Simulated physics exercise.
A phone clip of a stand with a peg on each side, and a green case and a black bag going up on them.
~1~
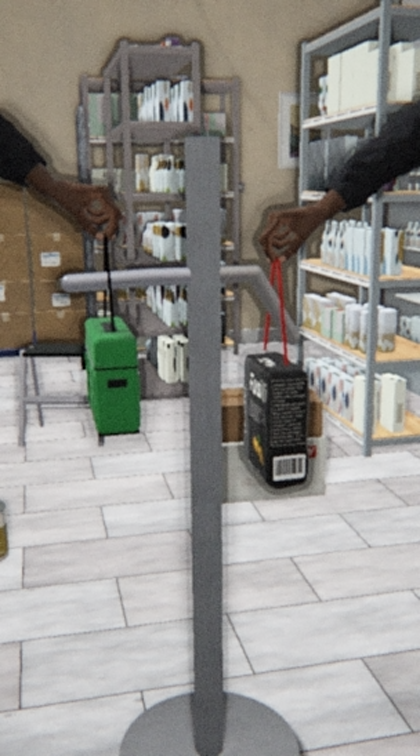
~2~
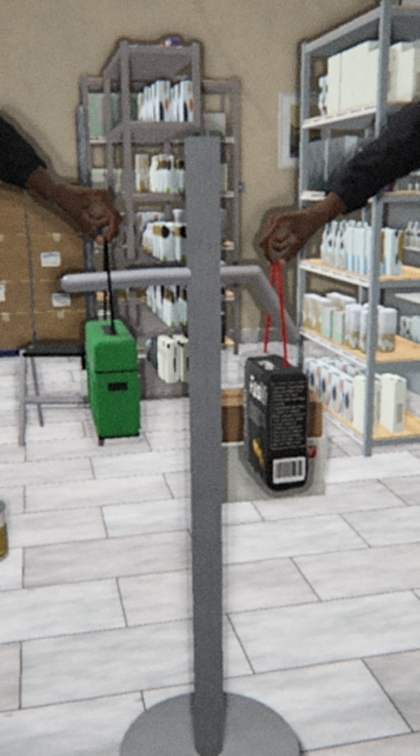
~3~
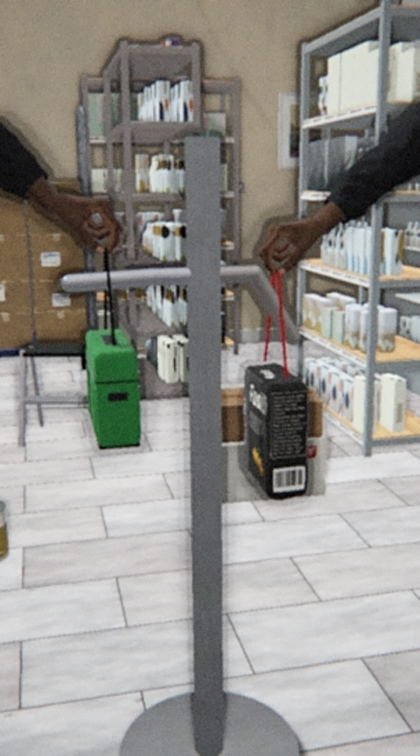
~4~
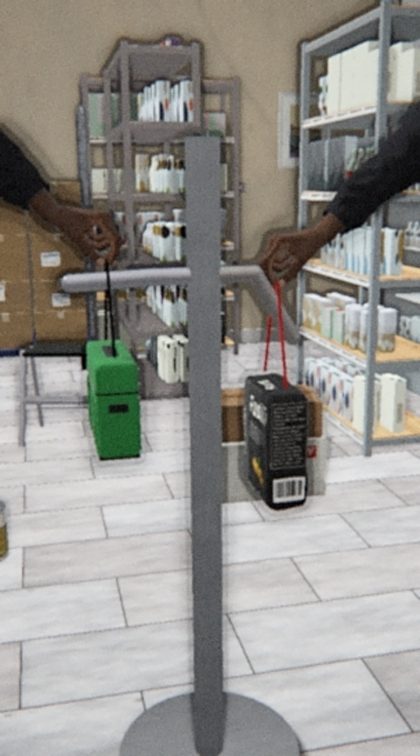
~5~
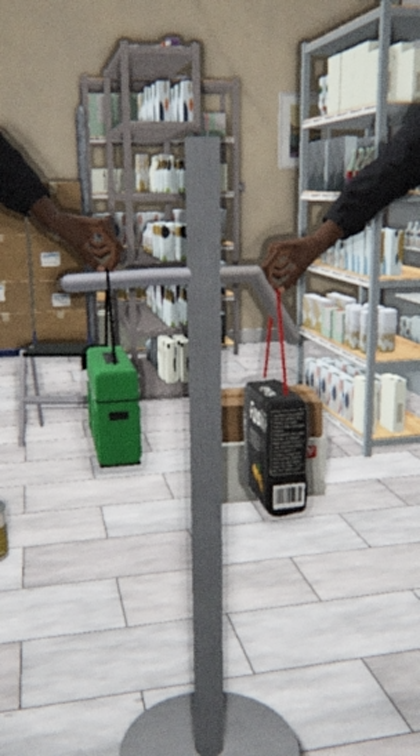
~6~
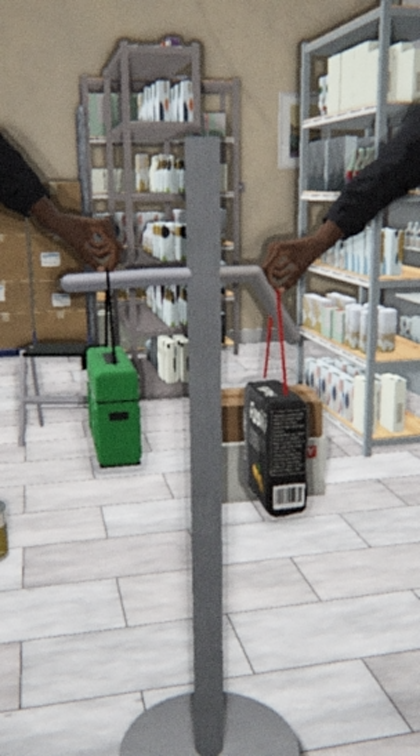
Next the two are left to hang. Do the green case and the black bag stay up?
Outcome: The green case remains on its peg and the black bag slips off its peg.
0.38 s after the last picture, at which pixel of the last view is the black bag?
Close to (272, 658).
Then, 0.38 s after the last picture, green case hanging near (111, 404); black bag on the floor near (272, 658).
Then, 0.70 s after the last picture, green case hanging near (110, 406); black bag on the floor near (233, 701).
At rest, green case hanging near (110, 406); black bag on the floor near (232, 701). The green case stays hanging and the black bag drops to the floor.
